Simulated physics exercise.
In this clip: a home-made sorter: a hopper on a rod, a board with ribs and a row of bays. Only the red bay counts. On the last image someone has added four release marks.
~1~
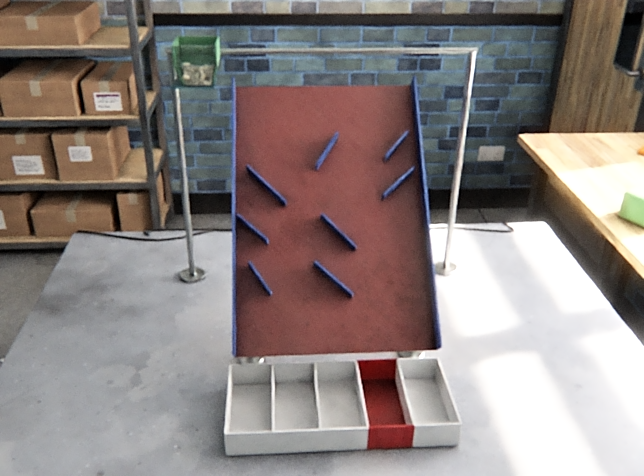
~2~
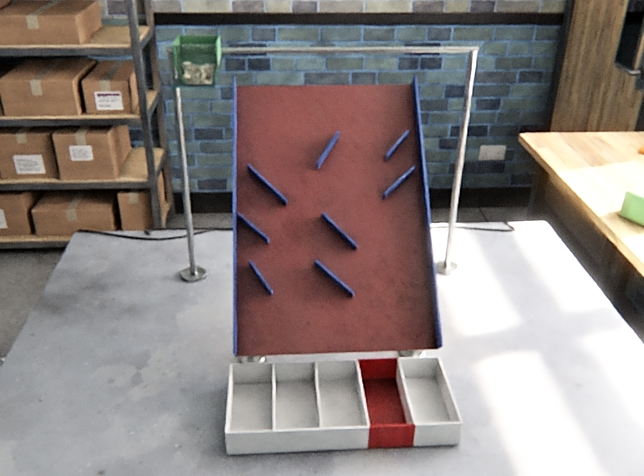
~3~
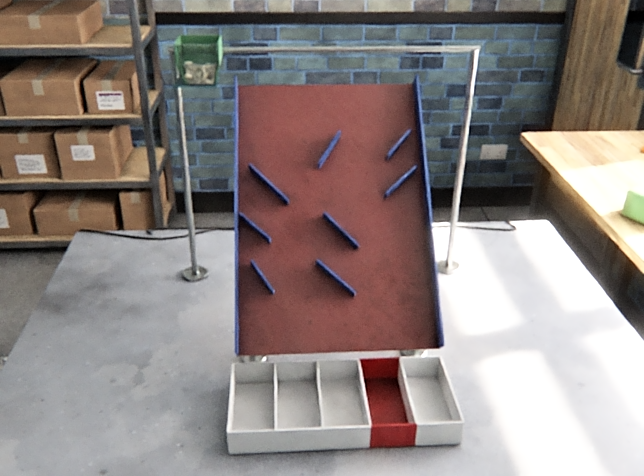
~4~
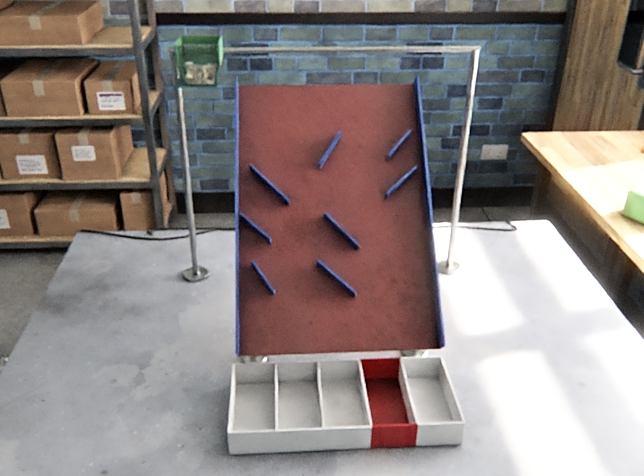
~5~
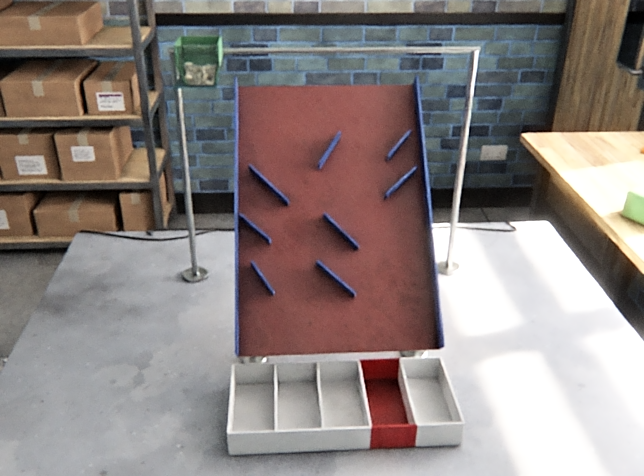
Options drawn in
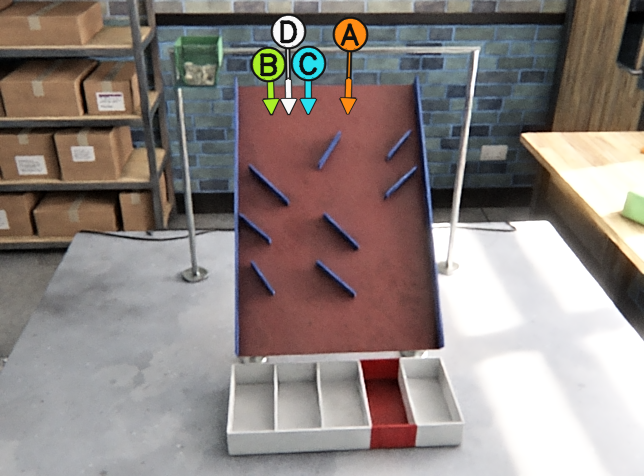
To begin with, a green hopper holding pale beans hangs at the upper left of a rod frame, beside a sloping reddish board with blue ribs, above a row of five bays, one red. The view shifts very slightly, then settles, while the beans, board and bays show no movement of their own.
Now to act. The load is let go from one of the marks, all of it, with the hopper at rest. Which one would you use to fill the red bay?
A is best.
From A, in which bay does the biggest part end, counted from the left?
The fourth from the left.
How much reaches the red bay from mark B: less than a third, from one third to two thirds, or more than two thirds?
Mark B gives less than a third.
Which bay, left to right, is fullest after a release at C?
The second from the left.
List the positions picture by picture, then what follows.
Hopper (197, 75), white beans, door shut, in the first picture.
Ribs (318, 164) to (339, 131), (387, 155) to (409, 130), (248, 164) to (287, 200), in the second picture.
Ribs (387, 193) to (417, 165), (239, 212) to (270, 238), (324, 211) to (358, 245), in the third picture.
Ribs (252, 260) to (274, 291), (318, 260) to (357, 293), in the fourth picture.
Red bay (393, 435), number 4 of 5 from the left, in the fifth picture.
On the marked copy, mark A meets the board at (347, 107); mark B meets the board at (271, 108); mark C meets the board at (308, 108); mark D meets the board at (288, 108).
For mark A, roughly half in the red bay, roughly half in other bays.
For mark B, roughly a quarter in the red bay, the larger part in other bays.
For mark C, about a tenth in the red bay, the larger part in other bays.
For mark D, about a tenth in the red bay, the larger part in other bays.
